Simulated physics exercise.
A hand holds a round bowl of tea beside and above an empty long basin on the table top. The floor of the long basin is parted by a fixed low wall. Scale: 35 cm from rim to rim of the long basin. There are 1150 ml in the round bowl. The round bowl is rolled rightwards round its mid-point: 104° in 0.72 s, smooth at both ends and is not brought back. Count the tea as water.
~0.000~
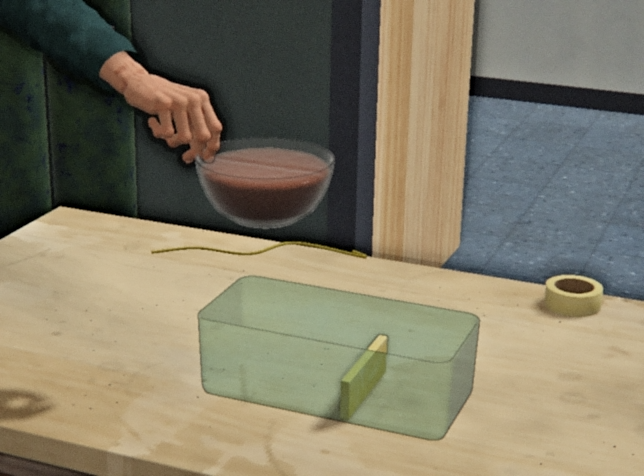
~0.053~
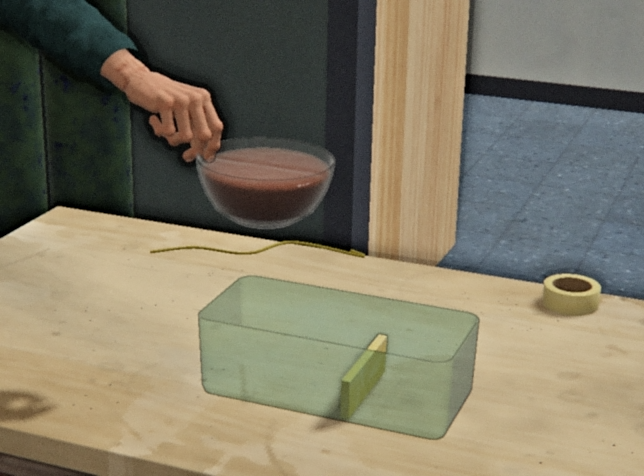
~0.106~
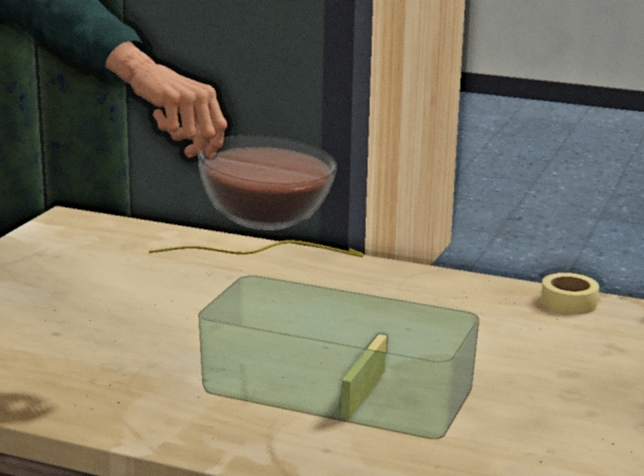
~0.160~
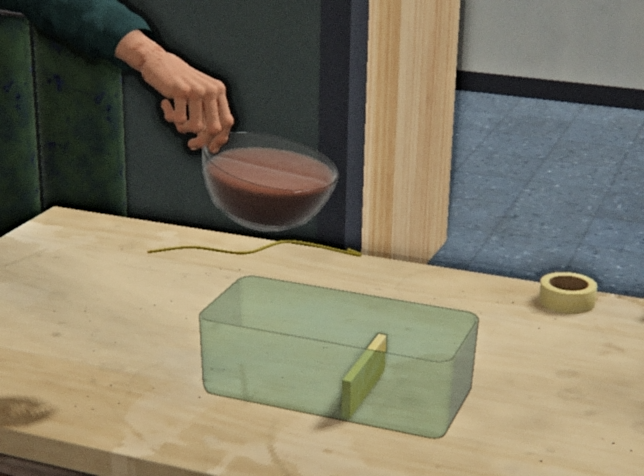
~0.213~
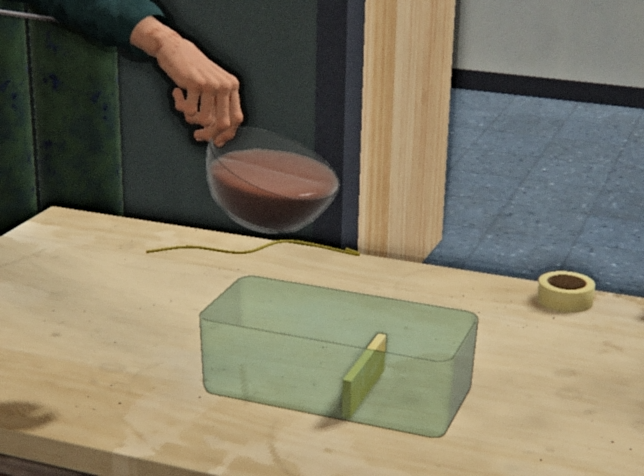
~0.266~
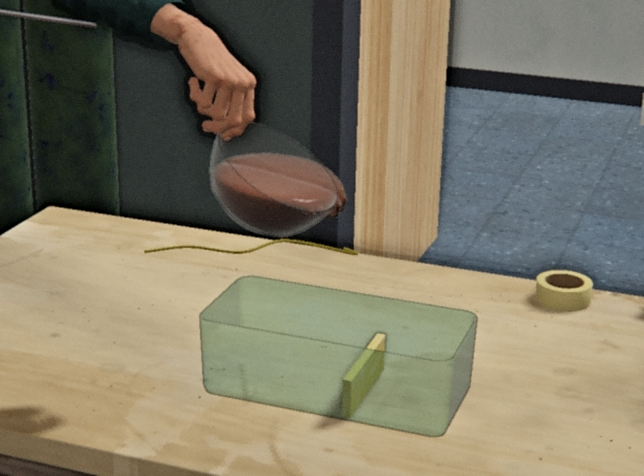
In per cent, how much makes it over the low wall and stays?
Roughly 43 per cent is past the wall.
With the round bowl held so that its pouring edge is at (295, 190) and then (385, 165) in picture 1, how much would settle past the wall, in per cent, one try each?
First 10, then 75 per cent.
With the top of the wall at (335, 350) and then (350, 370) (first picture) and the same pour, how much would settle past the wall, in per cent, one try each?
First 75, then 50 per cent.
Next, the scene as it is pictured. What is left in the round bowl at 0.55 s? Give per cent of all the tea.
Near 16 in a hundred.
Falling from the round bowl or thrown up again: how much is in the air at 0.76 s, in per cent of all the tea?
Near 20 in a hundred.
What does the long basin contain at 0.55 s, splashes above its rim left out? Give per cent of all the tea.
Near 40 in a hundred.
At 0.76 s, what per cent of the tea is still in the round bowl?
About 0 per cent.
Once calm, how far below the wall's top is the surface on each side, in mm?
Left about 38 mm, right about 30 mm.
After 0.55 s the tilt is 91° and 15 per cent is still to pour, 5 is left of the wall and 36 right of it.
After 0.76 s the tilt is 104° and 0 per cent is still to pour, 43 is left of the wall and 35 right of it.
After 0.98 s the tilt is 104° and 0 per cent is still to pour, 48 is left of the wall and 44 right of it.
After 1.22 s the tilt is 104° and 0 per cent is still to pour, 50 is left of the wall and 43 right of it.
In the end 51 per cent lies left of the wall, 43 right of it and 6 outside.
